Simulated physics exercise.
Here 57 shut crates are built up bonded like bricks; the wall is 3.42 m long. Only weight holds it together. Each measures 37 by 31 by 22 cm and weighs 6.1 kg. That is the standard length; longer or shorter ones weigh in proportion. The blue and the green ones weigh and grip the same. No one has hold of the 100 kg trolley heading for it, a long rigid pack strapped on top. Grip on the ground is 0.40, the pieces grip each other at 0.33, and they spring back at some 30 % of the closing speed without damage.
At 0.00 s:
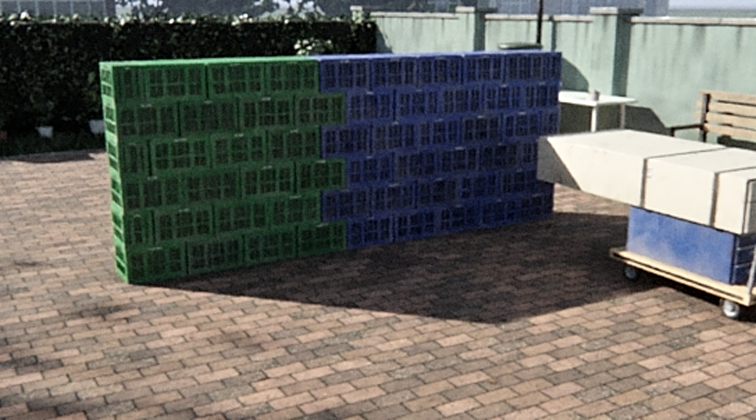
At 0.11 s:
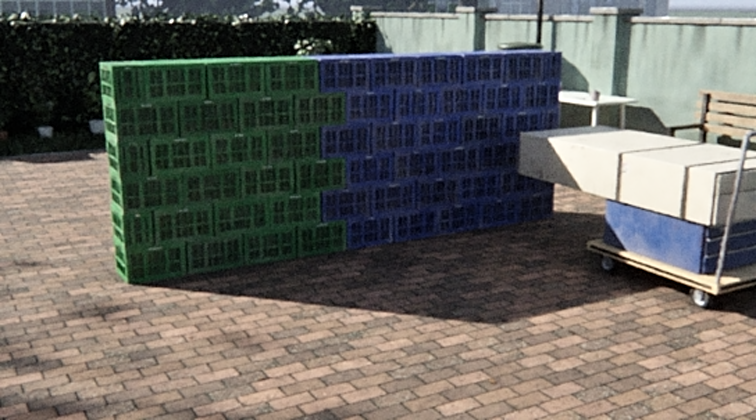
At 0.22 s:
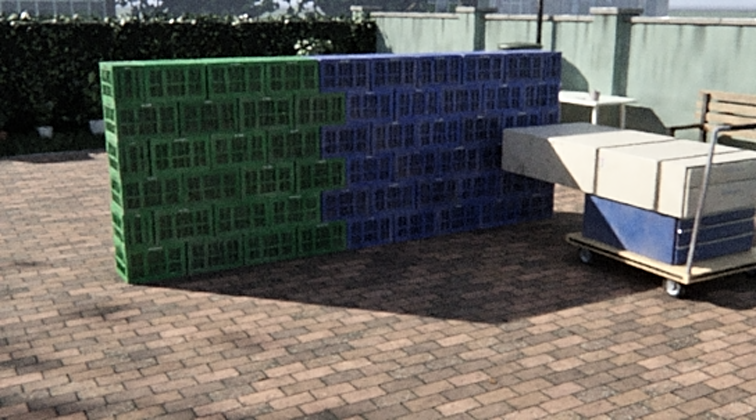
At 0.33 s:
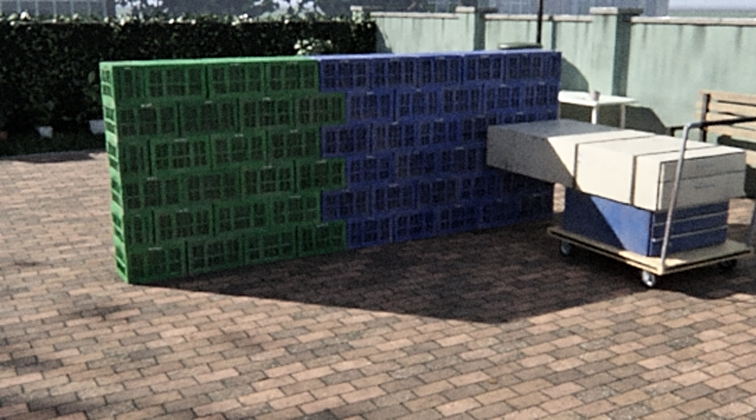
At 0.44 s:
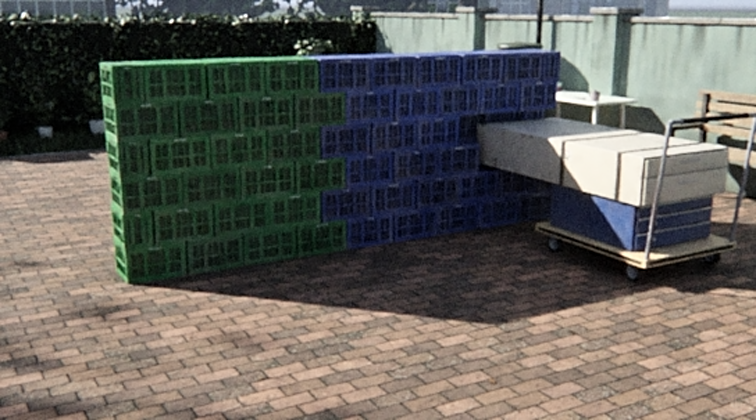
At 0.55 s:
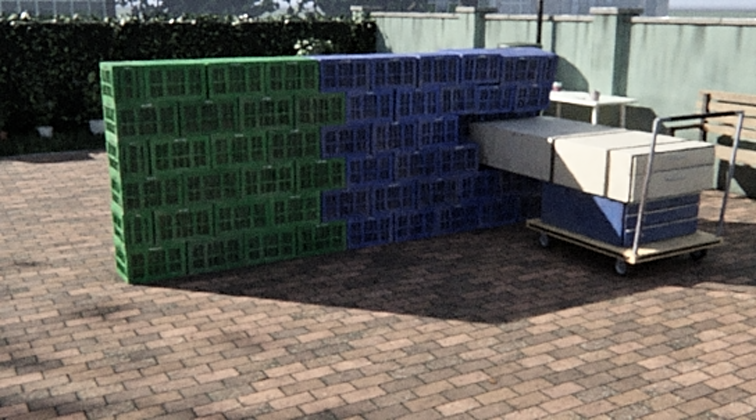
At the start, a wall of green crates on the left and blue crates on the right stands on brick paving, with a loaded trolley at the right. The unattended trolley rolls left, and its long pale load meets the blue end, pushing several crates slightly out of line and tilting some.
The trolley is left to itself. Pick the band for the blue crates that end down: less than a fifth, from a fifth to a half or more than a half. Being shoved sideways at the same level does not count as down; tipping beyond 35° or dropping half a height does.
Ending down: From a fifth to a half.
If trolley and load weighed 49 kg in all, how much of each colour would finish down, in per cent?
In that case blue 0, green 0 per cent.
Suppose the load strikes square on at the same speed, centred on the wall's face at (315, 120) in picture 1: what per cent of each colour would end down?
In that case blue 10, green 40 per cent.
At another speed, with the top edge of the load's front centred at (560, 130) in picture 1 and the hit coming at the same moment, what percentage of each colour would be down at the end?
In that case blue 0, green 0 per cent.
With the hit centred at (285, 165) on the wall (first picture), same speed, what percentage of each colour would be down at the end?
Then blue 10, green 60 per cent.
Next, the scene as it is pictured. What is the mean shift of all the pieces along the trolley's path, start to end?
Some 20 cm on average.
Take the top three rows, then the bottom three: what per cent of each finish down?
From the top 30, from the bottom 10 per cent.
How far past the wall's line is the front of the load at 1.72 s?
Roughly 80 cm.
By 0.94 s, load 51 cm past the wall's line, still rolling; 6 of the 33 blue crates down (6 of 57 in all colours); top blue crate unmoved.
By 1.72 s, load 81 cm past the wall's line, still rolling; 12 of the 33 blue crates down (12 of 57 in all colours); top blue crate unmoved.
When it is over (3.7 s), load 82 cm past the wall's line, stopped; 12 of the 33 blue crates down (12 of 57 in all colours); top blue crate unmoved; top green crate unmoved. That is 36 per cent. In pixels of the last frame, middles, top blue crate near (335, 73), top green crate near (284, 75).
